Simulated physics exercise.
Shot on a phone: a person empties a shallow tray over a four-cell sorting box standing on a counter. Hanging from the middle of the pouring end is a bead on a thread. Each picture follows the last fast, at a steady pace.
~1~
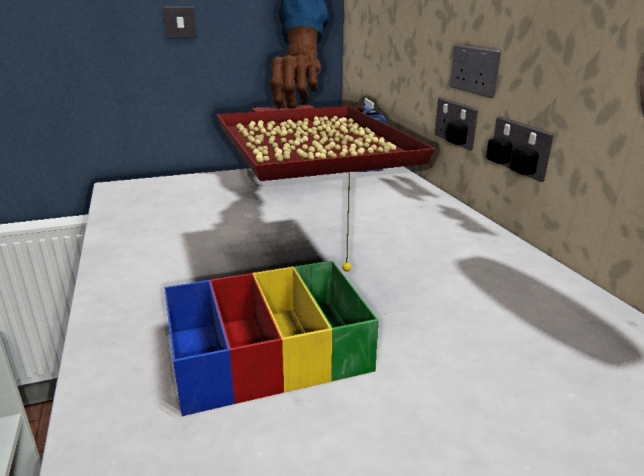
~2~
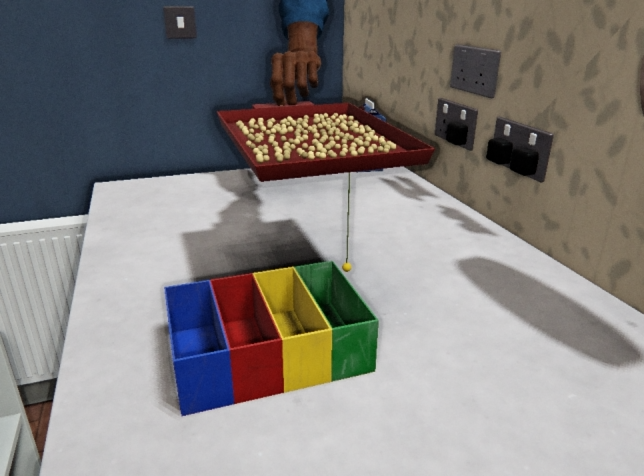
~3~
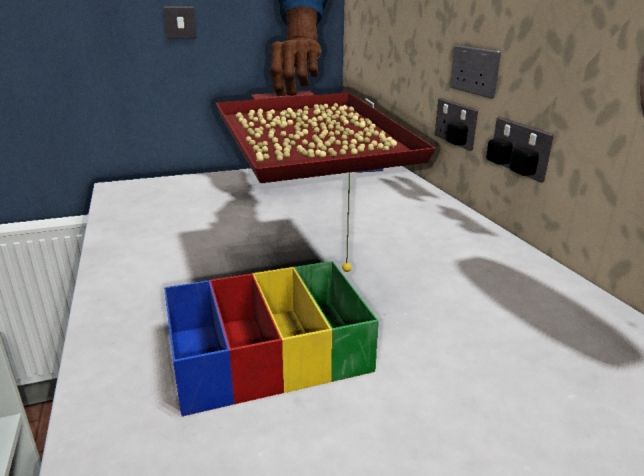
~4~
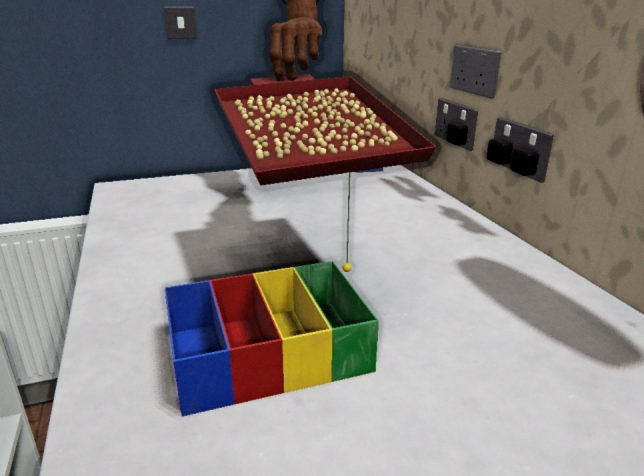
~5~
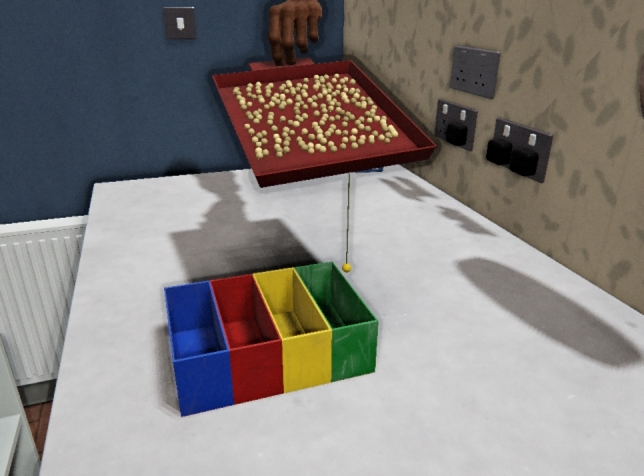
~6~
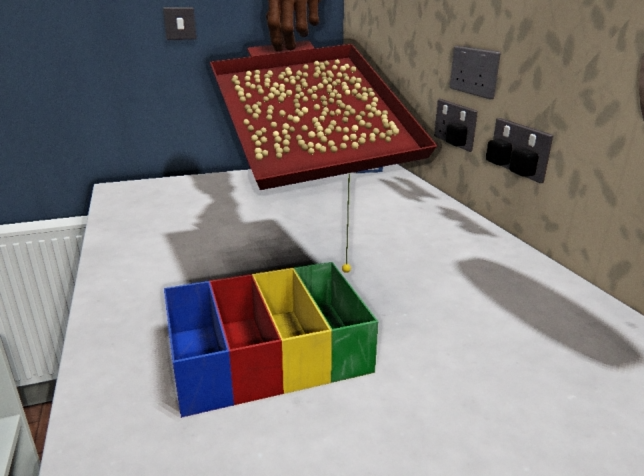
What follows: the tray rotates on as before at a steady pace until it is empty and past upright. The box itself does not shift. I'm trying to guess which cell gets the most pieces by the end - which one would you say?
I would say the yellow one.
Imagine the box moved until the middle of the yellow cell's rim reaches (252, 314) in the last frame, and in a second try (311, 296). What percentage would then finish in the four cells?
The first yields 80 per cent and the second 90 per cent.
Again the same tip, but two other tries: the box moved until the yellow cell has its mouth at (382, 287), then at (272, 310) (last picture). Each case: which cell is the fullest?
The blue cell, then the yellow cell.
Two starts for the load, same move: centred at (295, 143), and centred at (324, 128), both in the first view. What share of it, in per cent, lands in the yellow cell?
60 per cent for the first try, 40 per cent for the second.
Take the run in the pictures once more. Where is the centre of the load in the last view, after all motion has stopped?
The centre comes to rest near (299, 354).
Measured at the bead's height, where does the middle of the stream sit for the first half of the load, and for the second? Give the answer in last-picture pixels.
At (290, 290) for the first part, then at (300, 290) for the others.
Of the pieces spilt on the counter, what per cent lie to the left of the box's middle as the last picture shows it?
It works out to some 20 per cent.
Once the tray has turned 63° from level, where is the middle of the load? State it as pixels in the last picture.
I'd put it at about (306, 171).
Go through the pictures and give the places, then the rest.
The first picture shows corners of the pouring end (260, 164) and (429, 148), level; middle of the load (316, 138), soya beans; bead on its thread (347, 267); blue cell (204, 378); red cell (258, 366); yellow cell (307, 356); green cell (354, 346).
The second picture shows corners of the pouring end (260, 164) and (429, 148), level; middle of the load (317, 136).
The third picture shows corners of the pouring end (260, 166) and (429, 147), tipped barely, lowest at the left corner; middle of the load (317, 131).
The fourth picture shows corners of the pouring end (260, 169) and (430, 146), tipped a little, lowest at the left corner; middle of the load (317, 122).
The fifth picture shows corners of the pouring end (260, 173) and (430, 145), tipped clearly, lowest at the left corner; middle of the load (317, 114).
The sixth picture shows corners of the pouring end (260, 176) and (431, 144), tipped clearly, lowest at the left corner; middle of the load (317, 107), about a tenth on the move; blue cell (204, 379); red cell (257, 367); yellow cell (307, 357); green cell (354, 347).
Just after the last frame, tray tipped steeply; the larger part on the tray; roughly a quarter falling or outside the box.
A moment on, tray tipped past a quarter turn; roughly a third on the tray; roughly a quarter in the yellow cell; about a tenth in the red cell; about a tenth in the green cell; roughly a quarter falling or outside the box.
Further on, tray tipped past a quarter turn; roughly half in the yellow cell; roughly a quarter in the green cell; about a tenth in the red cell; just a few in the blue cell; about a tenth falling or outside the box.
When it is over, tray tipped past a quarter turn; roughly half in the yellow cell; roughly a quarter in the green cell; about a tenth in the red cell; just a few in the blue cell; about a tenth outside the box.
